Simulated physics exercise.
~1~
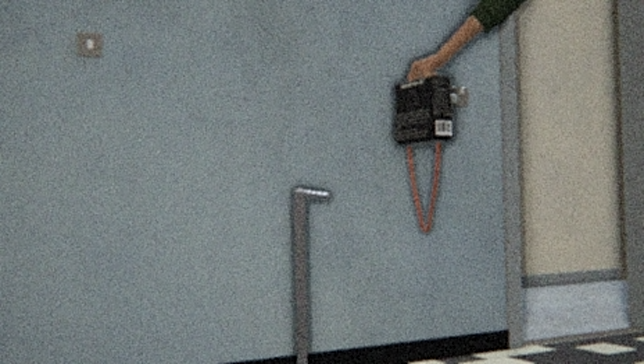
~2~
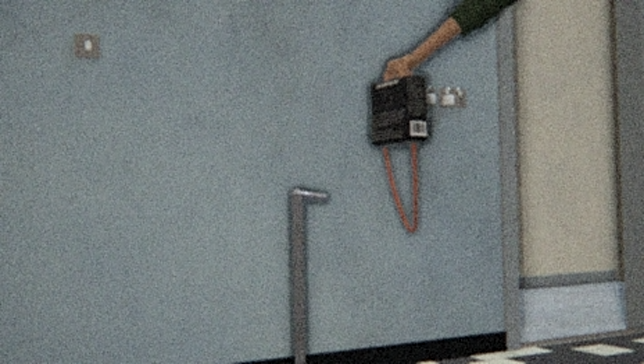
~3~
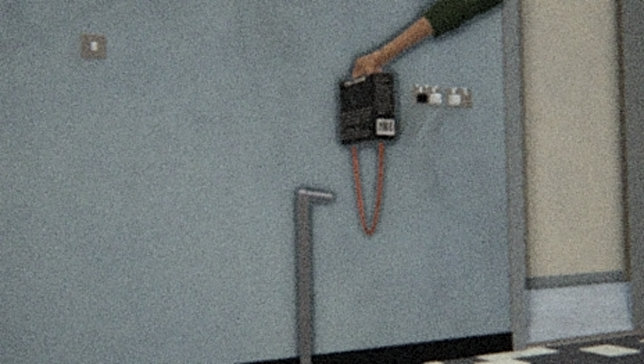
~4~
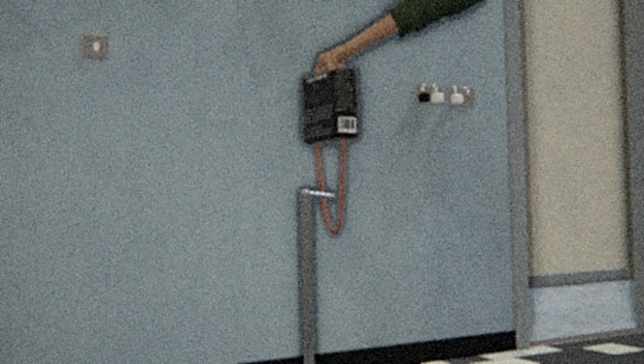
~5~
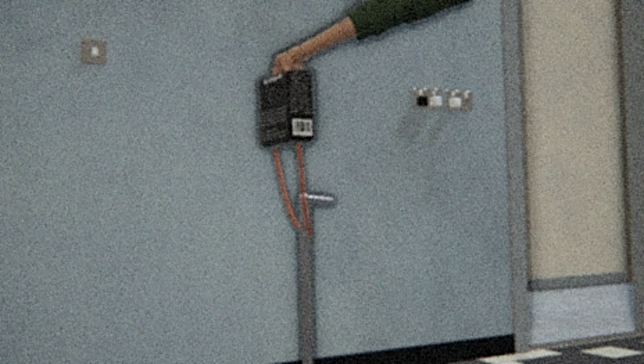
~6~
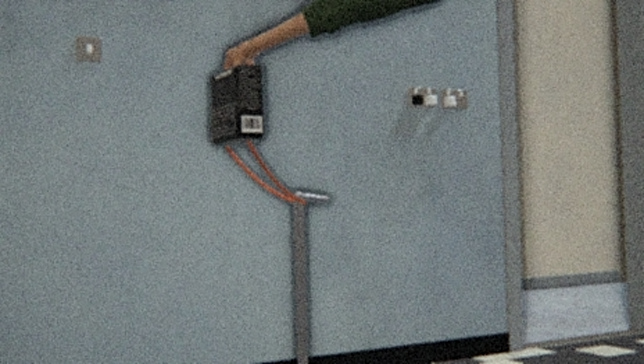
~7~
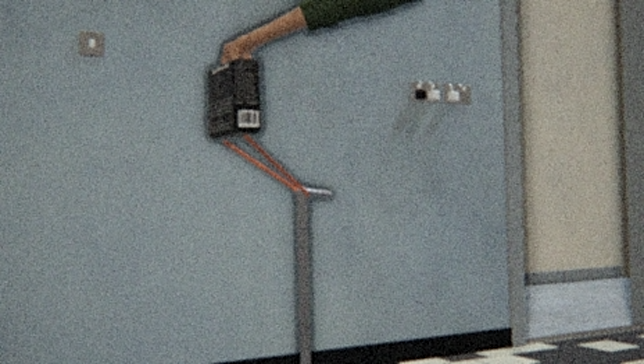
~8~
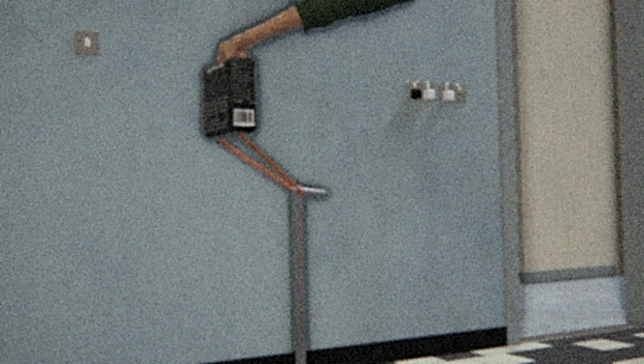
A black bag with a white label and a hanging orange-red cord loop is held by a hand in a dark green sleeve, before a pale blue wall seen from a slightly swaying camera. A grey post with a short peg at its top stands near the middle, with sockets and a doorway to the right and a switch at upper left. The hand carries the upright bag leftward at a steady height, its loop hanging lower than the post's top. The bag passes over the post, and the loop catches on it. The cord pulls taut at a slant, and the hand stops left of the post, bag still held.
